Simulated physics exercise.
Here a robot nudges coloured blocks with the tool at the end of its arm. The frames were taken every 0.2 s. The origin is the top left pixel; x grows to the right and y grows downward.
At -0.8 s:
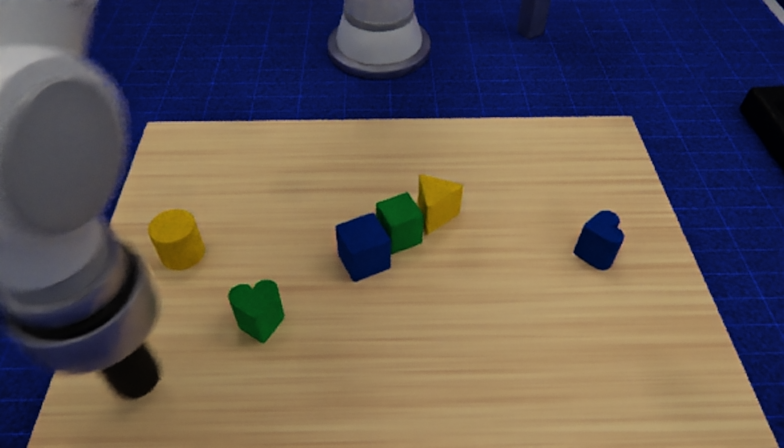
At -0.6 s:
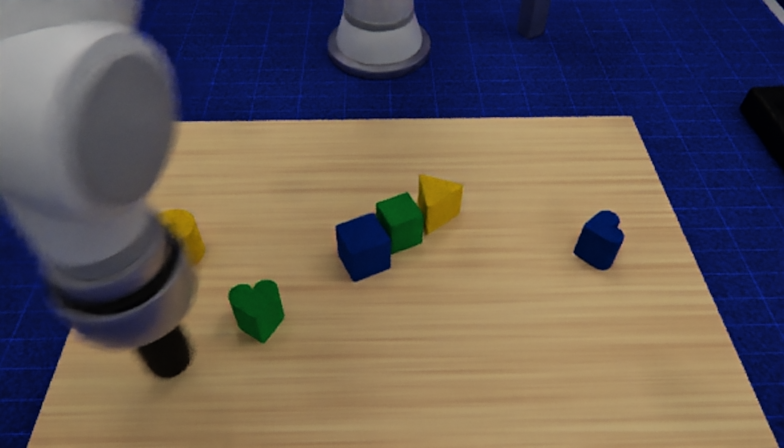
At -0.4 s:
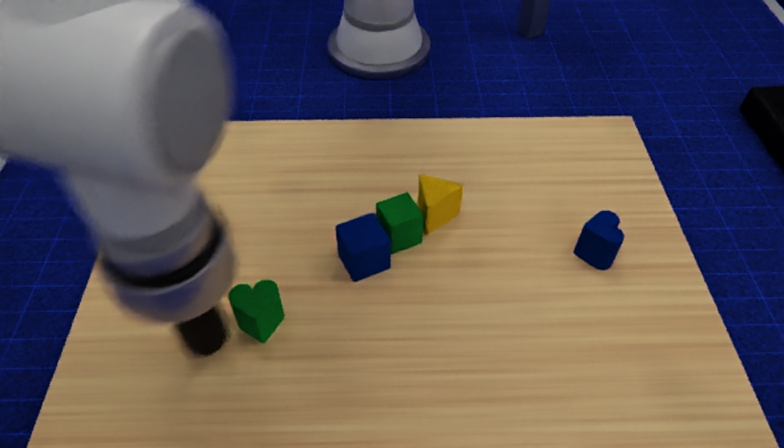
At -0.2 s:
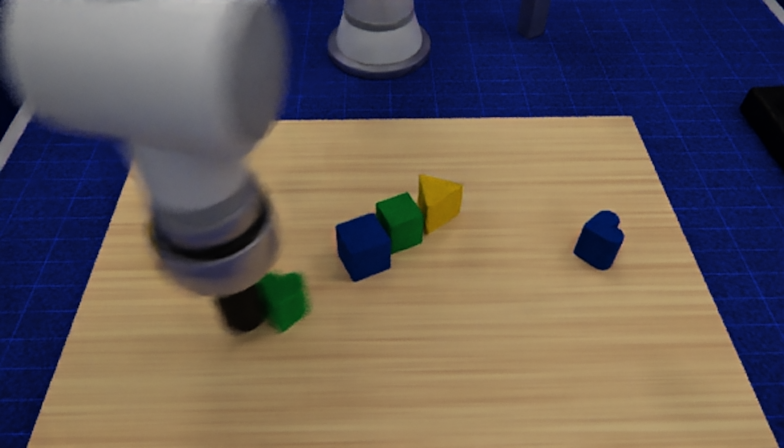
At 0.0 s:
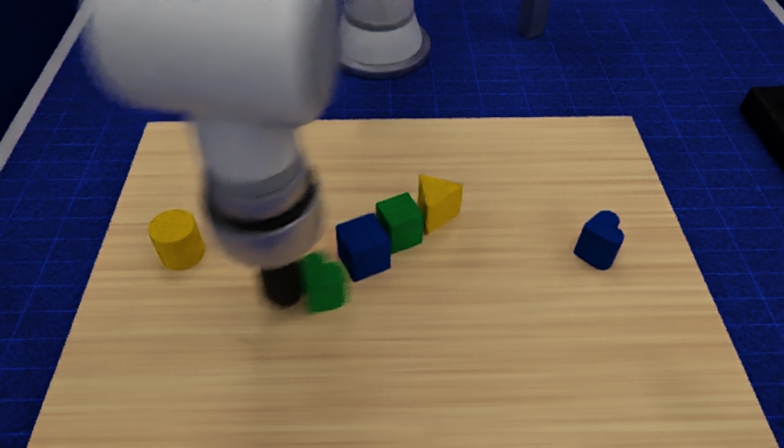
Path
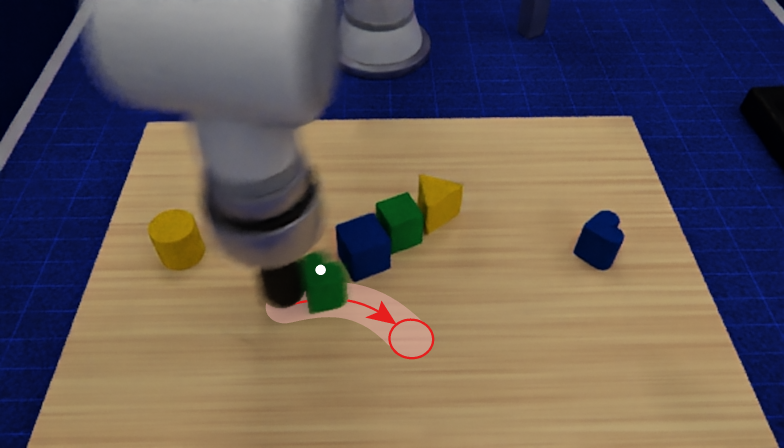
A robot arm sweeping up and right across a wooden board, its black tip pushing a green heart-shaped block beside a blue one.
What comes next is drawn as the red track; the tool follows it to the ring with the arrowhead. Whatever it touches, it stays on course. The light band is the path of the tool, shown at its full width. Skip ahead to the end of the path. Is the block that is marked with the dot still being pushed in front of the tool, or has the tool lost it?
Lost on the way.
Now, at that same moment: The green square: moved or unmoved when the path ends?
Shifted.
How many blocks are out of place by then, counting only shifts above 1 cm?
It moves three or more blocks.
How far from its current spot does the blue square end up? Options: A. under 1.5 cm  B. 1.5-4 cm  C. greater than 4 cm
My answer is option B.
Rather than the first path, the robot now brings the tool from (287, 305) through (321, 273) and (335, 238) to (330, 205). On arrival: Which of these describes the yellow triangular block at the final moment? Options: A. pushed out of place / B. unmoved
That would be B.
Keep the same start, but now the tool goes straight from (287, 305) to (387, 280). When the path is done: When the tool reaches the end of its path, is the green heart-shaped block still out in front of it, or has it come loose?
It keeps leading.
Drawn move, from (287, 305) by way of (333, 299) and (376, 311) to (411, 338); the dot is on the green heart-shaped block.
On the path given first. One third of the way, tool (332, 285); green heart-shaped block (368, 260), turned 15° anticlockwise; blue square (374, 227), turned 15° anticlockwise; green square (403, 204).
Two thirds of the way, tool (376, 296); green heart-shaped block (400, 256), turned 65° anticlockwise; blue square (382, 226), turned 40° anticlockwise; green square (408, 197); yellow triangular block (440, 186).
At the end, tool (412, 324); green heart-shaped block (400, 256), turned 65° anticlockwise; blue square (382, 226), turned 40° anticlockwise; green square (408, 197); yellow triangular block (440, 186).
